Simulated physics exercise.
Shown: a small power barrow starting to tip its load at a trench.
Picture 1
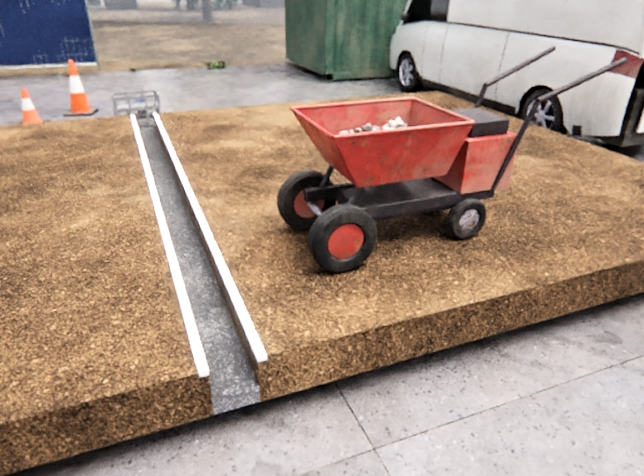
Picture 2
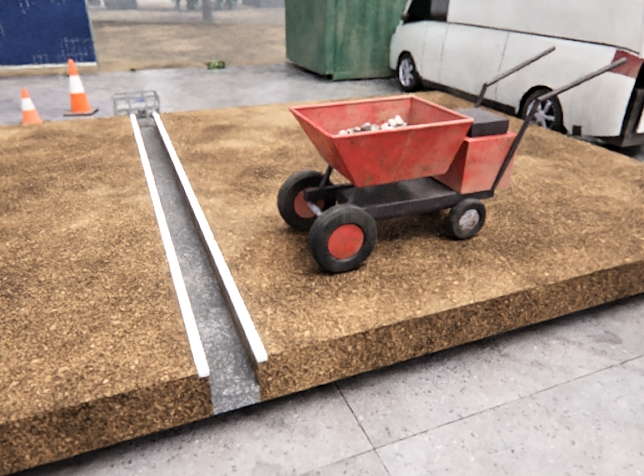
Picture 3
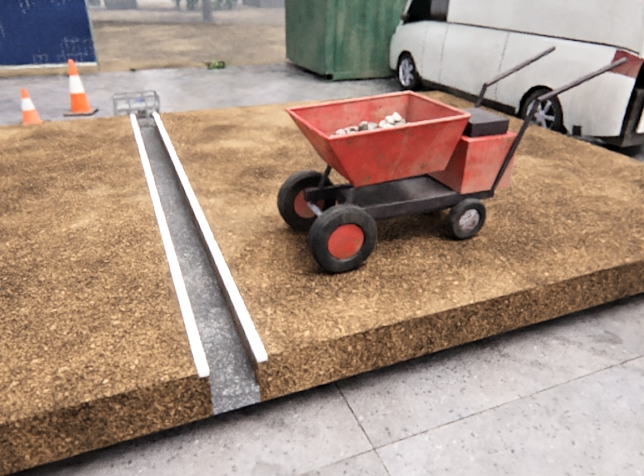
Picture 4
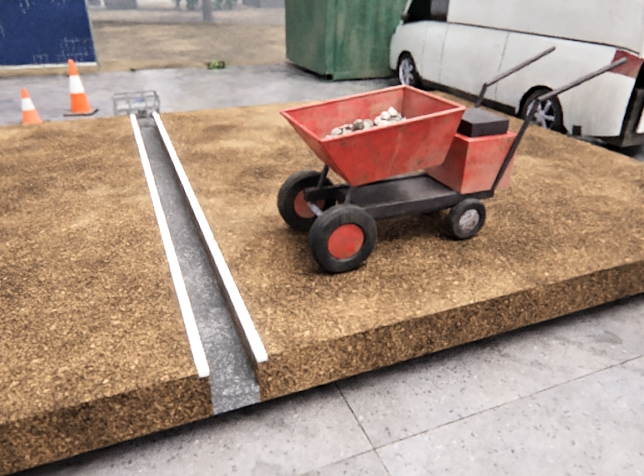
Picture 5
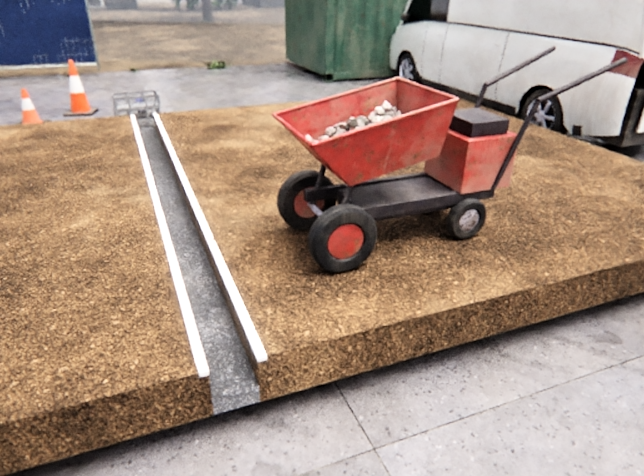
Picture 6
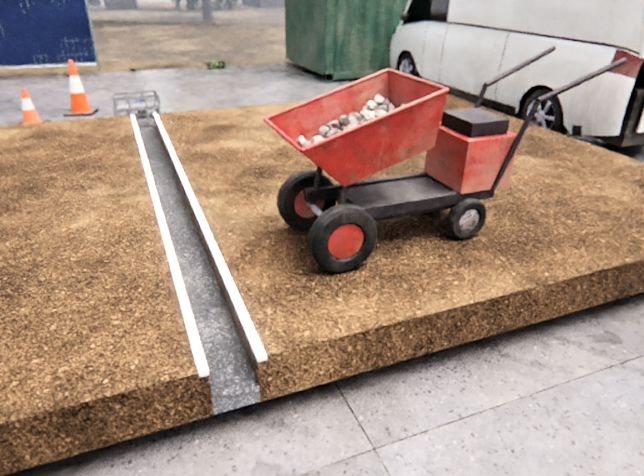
Red skip of a small power barrow tilting gradually forward to the left, carrying broken stones beside a narrow, white-edged trench.
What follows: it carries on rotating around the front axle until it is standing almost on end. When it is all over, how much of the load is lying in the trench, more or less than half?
By then the trench holds more than half of it.
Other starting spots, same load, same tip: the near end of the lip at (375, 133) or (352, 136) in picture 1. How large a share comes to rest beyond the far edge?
The first gives close to 0 per cent and the second 0 per cent.
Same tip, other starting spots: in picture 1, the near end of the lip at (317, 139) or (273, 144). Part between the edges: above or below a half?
Well, parked at the first spot it'd be past the halfway mark, and at the second it'd be short of the halfway mark.
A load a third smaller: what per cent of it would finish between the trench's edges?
I'd guess near 90 per cent.
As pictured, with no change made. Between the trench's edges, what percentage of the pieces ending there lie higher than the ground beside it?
Roughly 25 percent of them.
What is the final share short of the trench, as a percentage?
It comes to close to 10 %.
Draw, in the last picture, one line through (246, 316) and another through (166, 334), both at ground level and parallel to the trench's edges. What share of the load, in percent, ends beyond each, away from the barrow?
Roughly 90 per cent, then roughly 0 per cent.
Just after the last frame, skip tipped steeply; every one in the skip.
A moment on, skip tipped right over; the larger part in the skip; just a few short of the trench; about a tenth in or heaped over the trench; just a few beyond it; about a tenth falling.
Further on, skip tipped right over; about a tenth in the skip; just a few short of the trench; the larger part in or heaped over the trench; about a tenth beyond it.
When it is over, skip tipped right over; about a tenth short of the trench; the larger part in or heaped over the trench; about a tenth beyond it.
